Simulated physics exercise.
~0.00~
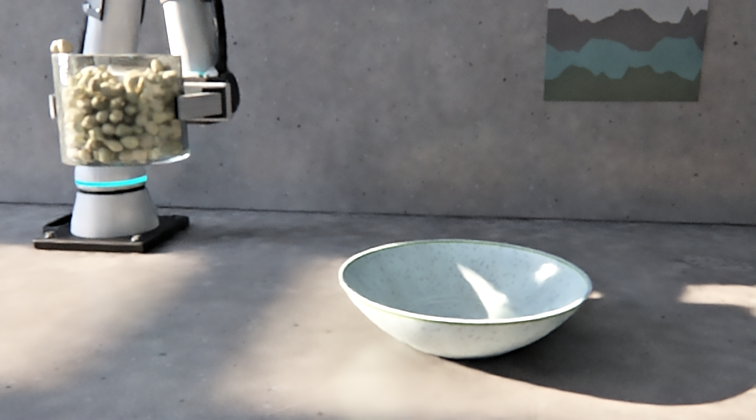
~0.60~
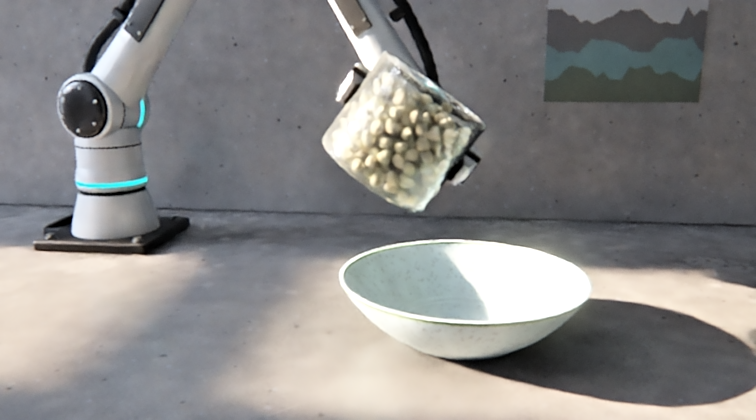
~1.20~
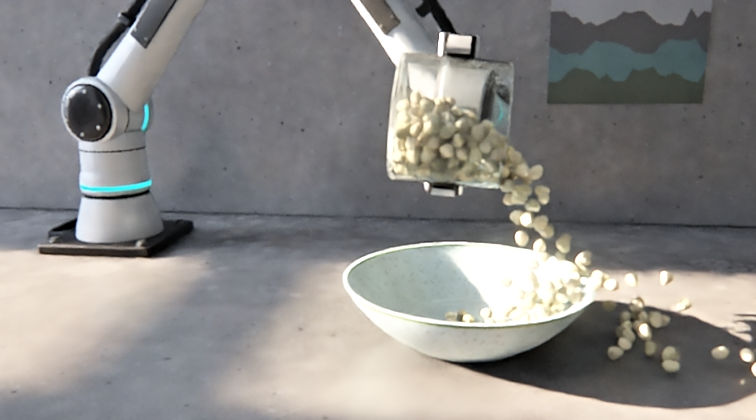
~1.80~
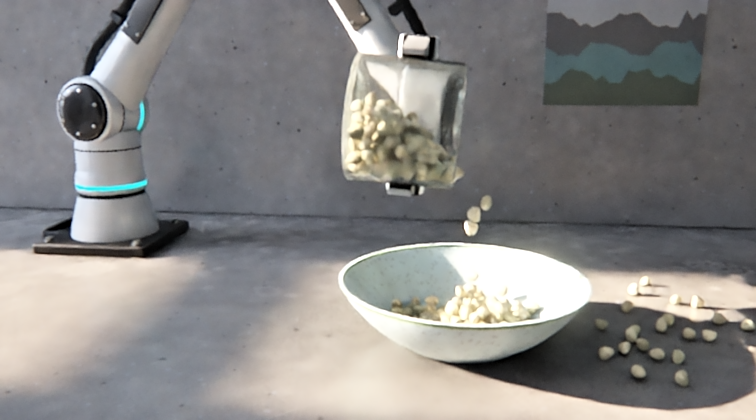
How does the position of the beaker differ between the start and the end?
At the start the beaker is upright, while at the end it is held tipped over on its side.
The footage shows a robot arm carrying a clear beaker of dried beans to the right and tipping it over a wide bowl, pouring some in while others scatter on the table, then drawing it back left with beans still inside.
